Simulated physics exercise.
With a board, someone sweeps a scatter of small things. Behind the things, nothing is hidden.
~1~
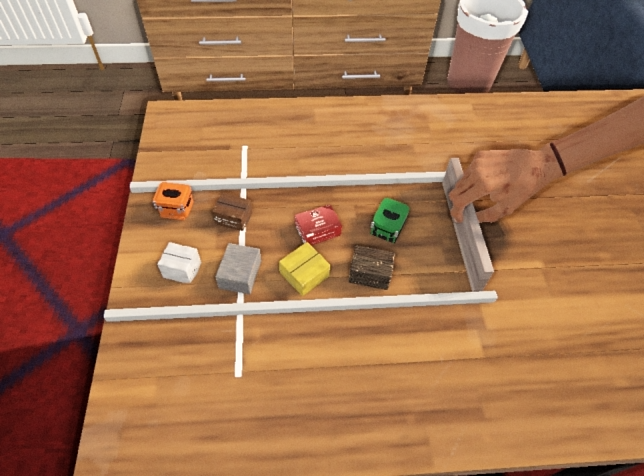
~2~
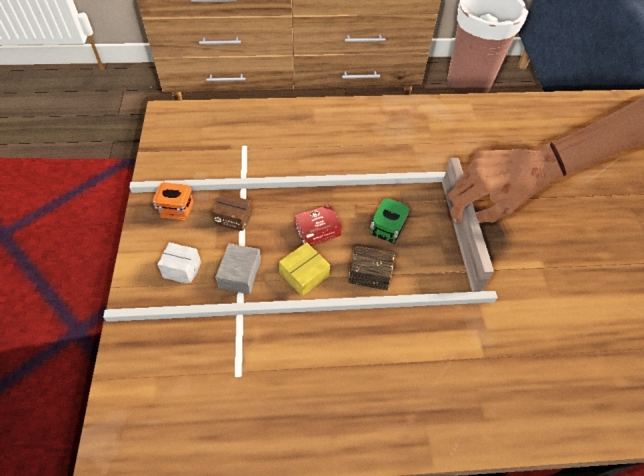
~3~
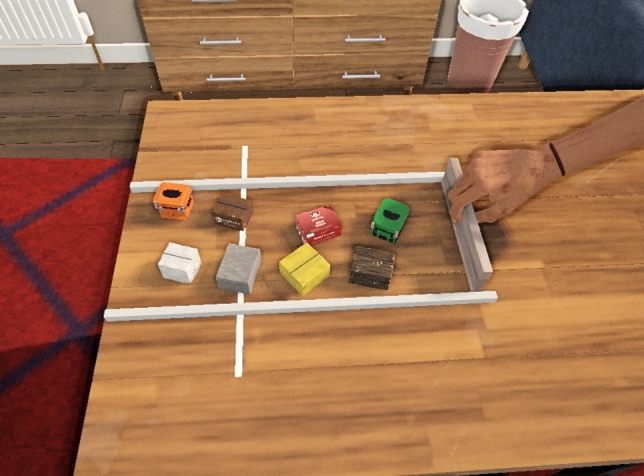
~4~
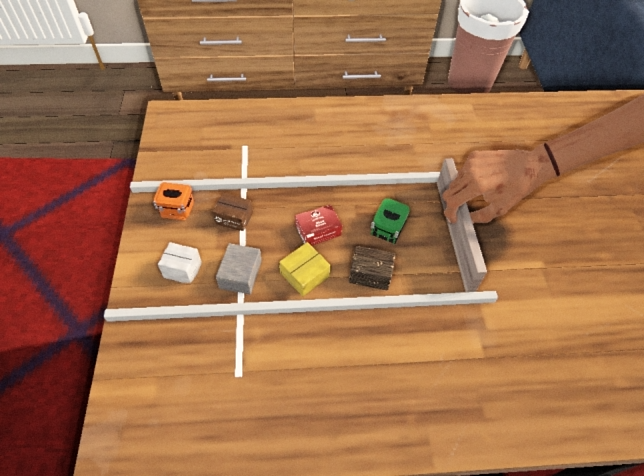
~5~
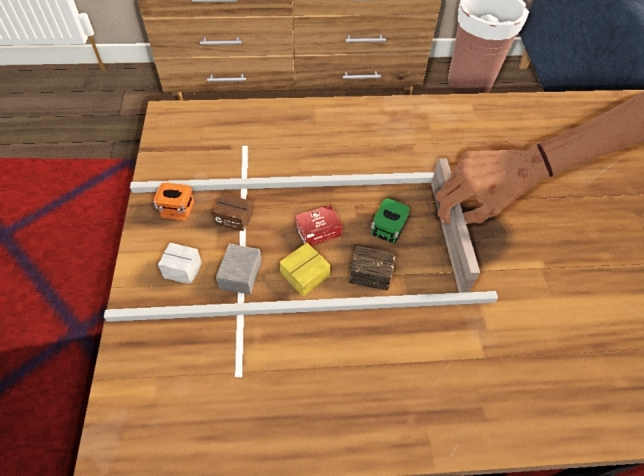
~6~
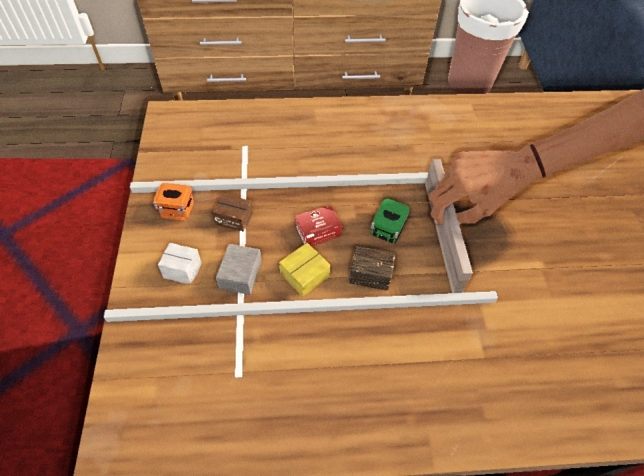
A hand held a grey board upright between two pale rails on a wooden table, then slid it slightly left toward a scatter of small coloured boxes and cases, which stayed still.
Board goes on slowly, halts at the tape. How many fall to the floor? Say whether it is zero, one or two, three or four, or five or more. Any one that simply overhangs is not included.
Missing: None.
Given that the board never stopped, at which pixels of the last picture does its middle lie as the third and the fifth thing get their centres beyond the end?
I'd put the first at about (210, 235) and the next at about (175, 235).
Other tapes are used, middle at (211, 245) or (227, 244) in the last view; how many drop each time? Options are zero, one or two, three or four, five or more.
At the first spot it would be just one or two, and at the second just one or two.
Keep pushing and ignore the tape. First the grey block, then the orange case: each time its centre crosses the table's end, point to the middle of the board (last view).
The middle is at (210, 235) when it's the grey block, and at (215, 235) when it's the orange case.
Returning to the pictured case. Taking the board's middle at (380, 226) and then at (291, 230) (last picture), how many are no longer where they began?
2, then 7.
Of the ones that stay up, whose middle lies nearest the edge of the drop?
Result - the white box.
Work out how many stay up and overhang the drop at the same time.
That'd be 2.
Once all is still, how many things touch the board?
Contact count: 2.
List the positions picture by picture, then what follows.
In the first frame, orange case (174, 201); white box (180, 264); brown box (233, 212); board (465, 222); tape (242, 243).
In the second frame, white box (180, 264); grey block (239, 269).
In the third frame, brown box (233, 212); green case (390, 221).
In the fourth frame, orange case (175, 201); red box (319, 226).
In the fifth frame, white box (180, 264); board (453, 223).
In the sixth frame, orange case (175, 202); white box (180, 264); brown box (233, 213); board (446, 223); tape (242, 243).
A little later, none off yet; orange case at rest near (175, 202); white box at rest near (180, 264); brown box at rest near (233, 213).
Next, none off yet; orange case moving near (166, 201); white box shifted about its own width near (150, 267); brown box shifted about its own width near (193, 213).
When it is over, the number that fall off is zero.
